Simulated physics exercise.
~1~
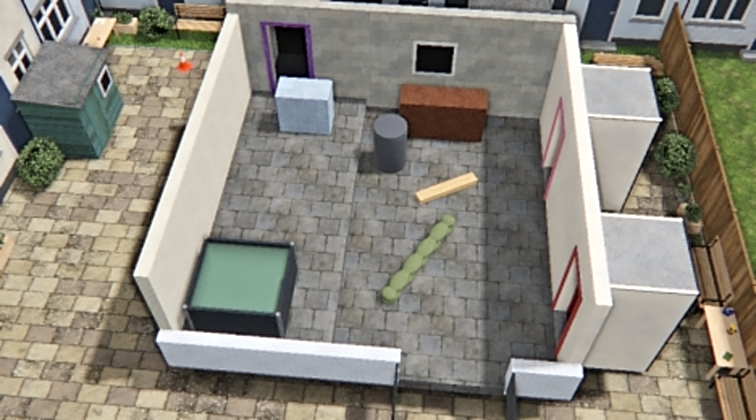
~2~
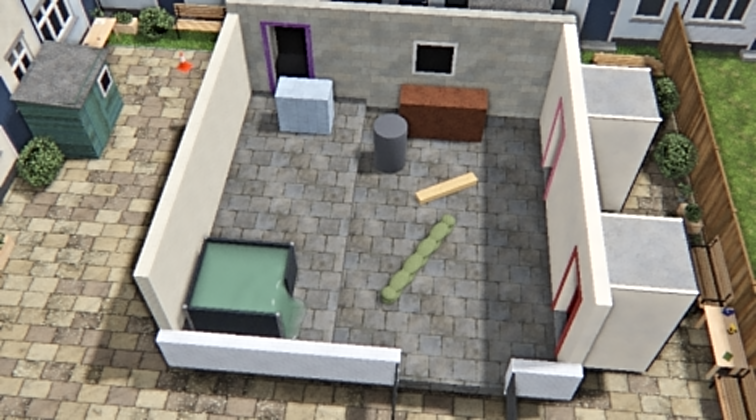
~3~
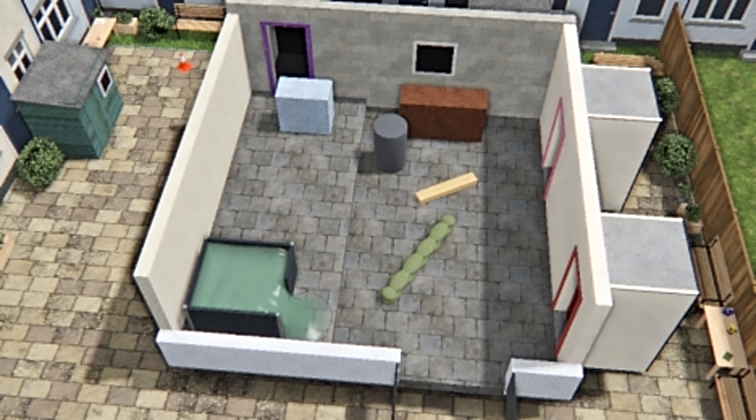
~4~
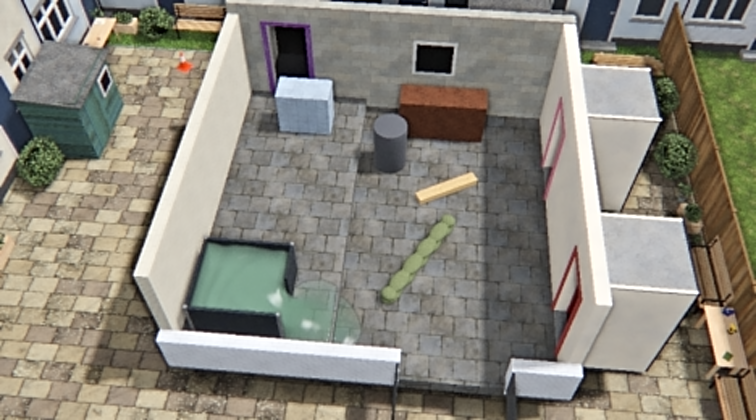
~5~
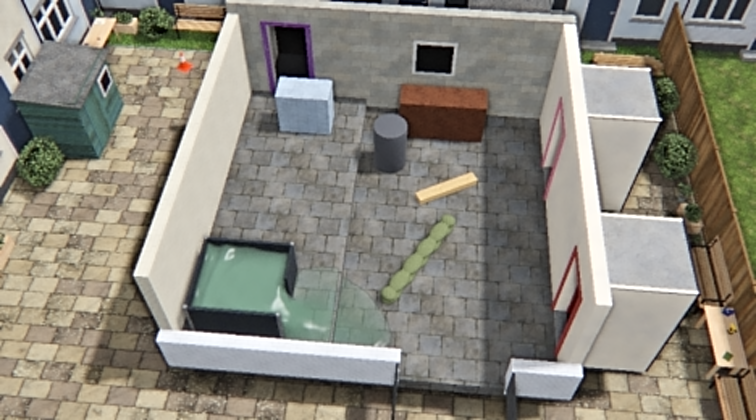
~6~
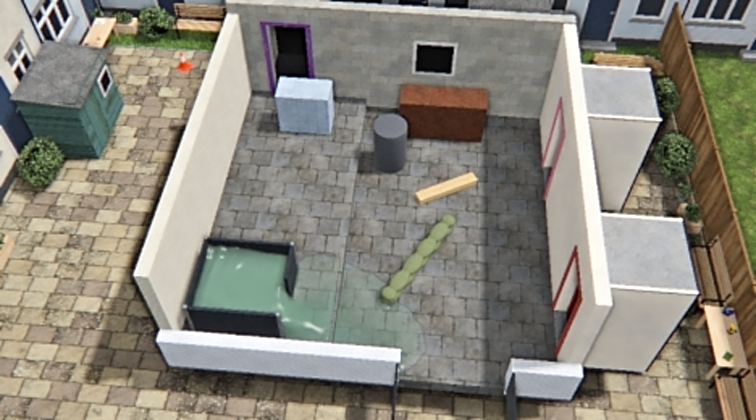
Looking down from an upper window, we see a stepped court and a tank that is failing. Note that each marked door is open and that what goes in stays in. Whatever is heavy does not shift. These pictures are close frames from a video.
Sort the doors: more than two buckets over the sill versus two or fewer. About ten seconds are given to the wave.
Sorted by door: Red door - more than two; pink door - two or fewer; purple door - two or fewer.
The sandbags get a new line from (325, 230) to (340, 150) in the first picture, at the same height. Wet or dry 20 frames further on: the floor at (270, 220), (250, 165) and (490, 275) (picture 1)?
First spot stays unwetted, second stays unwetted, third gets soaked.
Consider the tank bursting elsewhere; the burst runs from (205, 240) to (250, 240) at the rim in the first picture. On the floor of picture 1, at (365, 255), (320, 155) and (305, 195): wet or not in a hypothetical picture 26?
The first spot is spared, the second swamped, the third swamped.
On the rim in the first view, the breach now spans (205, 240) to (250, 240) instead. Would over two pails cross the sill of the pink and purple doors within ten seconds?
As it turns out, the pink one rises above while the purple one rises above.
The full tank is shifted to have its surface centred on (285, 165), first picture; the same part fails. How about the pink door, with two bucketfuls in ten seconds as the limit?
As for the pink door, it tops the limit.
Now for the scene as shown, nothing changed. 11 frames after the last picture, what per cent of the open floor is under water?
Around 30 percent.
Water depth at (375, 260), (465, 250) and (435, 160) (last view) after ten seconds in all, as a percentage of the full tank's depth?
Readings in sequence: 2, 2, 4 percent.
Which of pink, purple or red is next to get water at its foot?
The red door.
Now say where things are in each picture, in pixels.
The first frame shows still water in the water tank at (241, 277).
In the second frame, water pours out at (284, 312) and has run to a hidden place.
In the third frame, the front is at (327, 312), out from the gap at (284, 312).
In the fourth frame, the front is at (356, 337), out from the gap at (284, 313).
In the fifth frame, the front is at (387, 343), out from the gap at (284, 313).
In the sixth frame, water pours out at (284, 313) and has run to (420, 349).
A moment on, water covers 20 % of the floor; the red door not reached, the pink door not reached, the purple door not reached.
Next, water covers 30 % of the floor; the red door over two buckets in, the pink door not reached, the purple door not reached.
Then, water covers 40 % of the floor; the red door far over two buckets in, the pink door wet at the sill, nothing in, the purple door not reached.
Later, water covers 50 % of the floor; the red door far over two buckets in, the pink door under two buckets in, the purple door not reached.
In the end, water covers 55 % of the floor; the red door far over two buckets in, the pink door under two buckets in, the purple door not reached.
